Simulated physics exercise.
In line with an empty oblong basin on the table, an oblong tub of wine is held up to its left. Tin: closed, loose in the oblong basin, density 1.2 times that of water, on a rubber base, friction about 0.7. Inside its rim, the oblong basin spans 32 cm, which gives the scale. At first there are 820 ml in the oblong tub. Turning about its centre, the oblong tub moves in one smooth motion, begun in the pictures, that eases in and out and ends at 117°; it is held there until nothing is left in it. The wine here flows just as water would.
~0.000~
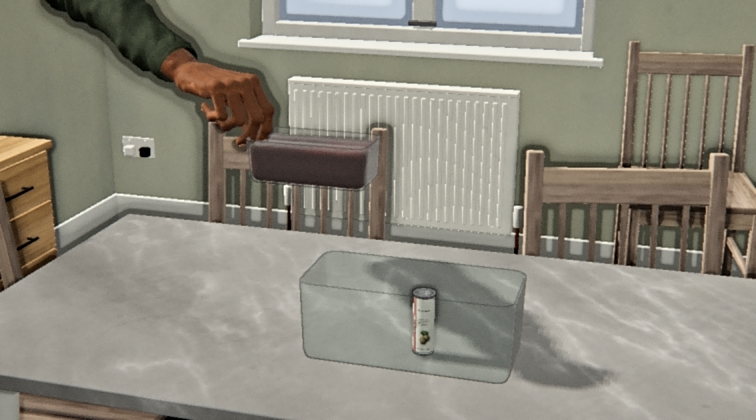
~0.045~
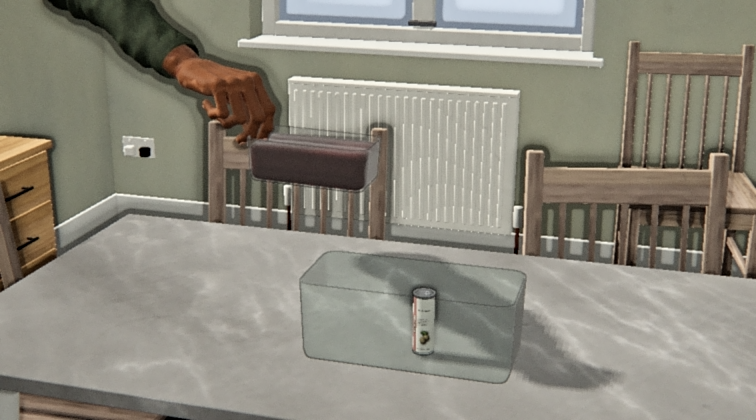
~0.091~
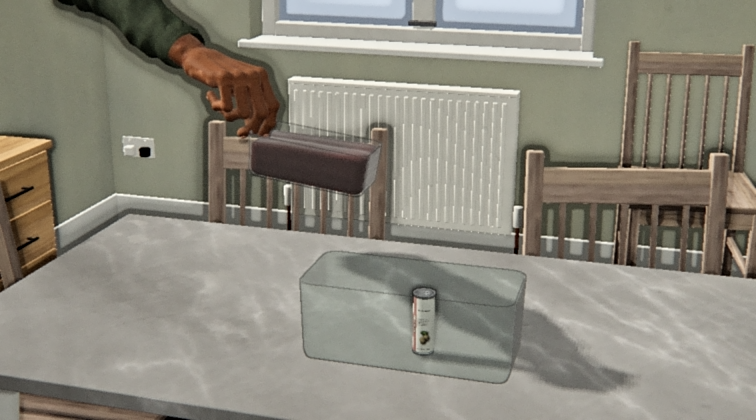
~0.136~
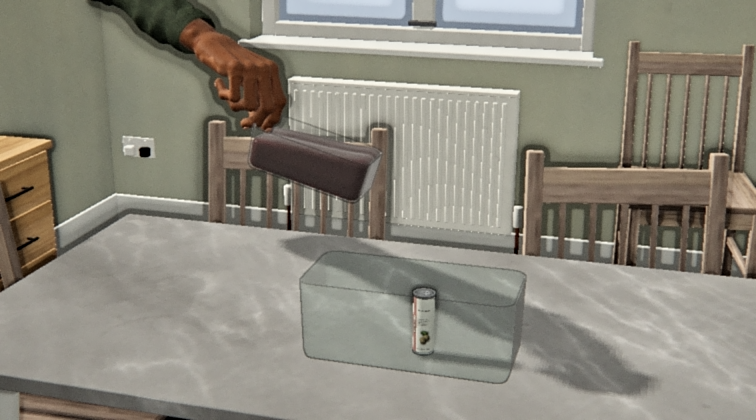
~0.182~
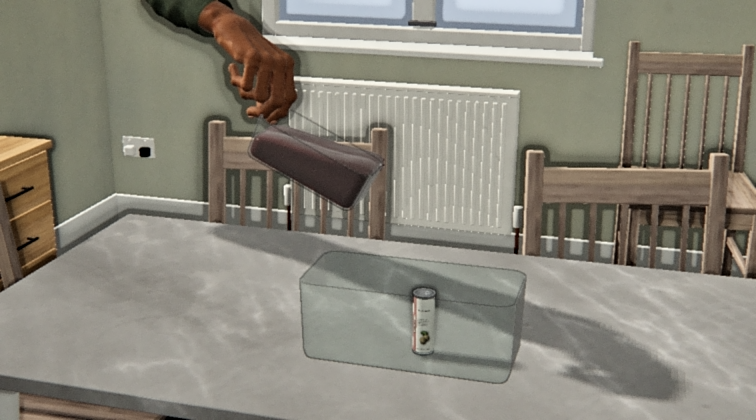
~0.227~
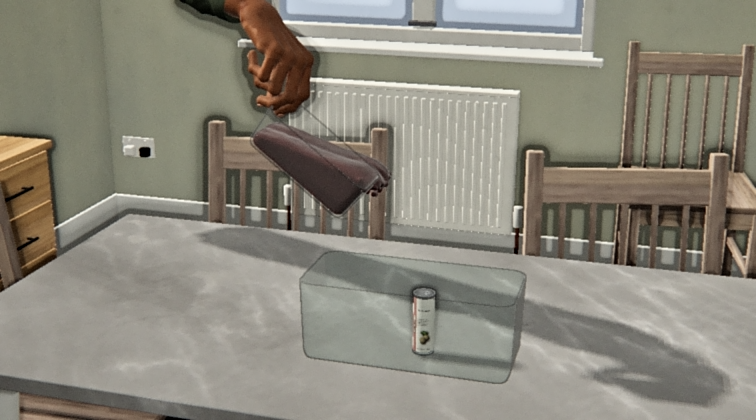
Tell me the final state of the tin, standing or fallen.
The tin ends fallen.
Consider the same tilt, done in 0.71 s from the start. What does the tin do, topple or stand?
Well, the tin simply tips.
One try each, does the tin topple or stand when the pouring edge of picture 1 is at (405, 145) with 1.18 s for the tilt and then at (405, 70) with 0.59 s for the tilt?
Trial 1 - tin stays standing; trial 2 - tin stays standing.
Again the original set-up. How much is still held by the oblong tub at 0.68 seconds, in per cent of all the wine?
I reckon near 1 per cent still sits there.
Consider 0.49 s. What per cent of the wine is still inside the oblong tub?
I reckon about 8 in a hundred is still held.
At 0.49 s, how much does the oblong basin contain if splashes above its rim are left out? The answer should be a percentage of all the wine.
Roughly 54 percent.
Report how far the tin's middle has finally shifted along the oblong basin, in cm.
Looks like roughly 9.0 cm in total.
After 0.49 s the tilt is 108° and 8 per cent is still to pour; the tin stands where it began.
After 0.68 s the tilt is 117° and 1 per cent is still to pour; the tin leans 17°.
After 0.87 s the tilt is 117° and 0 per cent is still to pour; the tin leans 55°.
After 1.09 s the tilt is 117° and 0 per cent is still to pour; the tin lies on its side.
In the end the tin lies on its side.
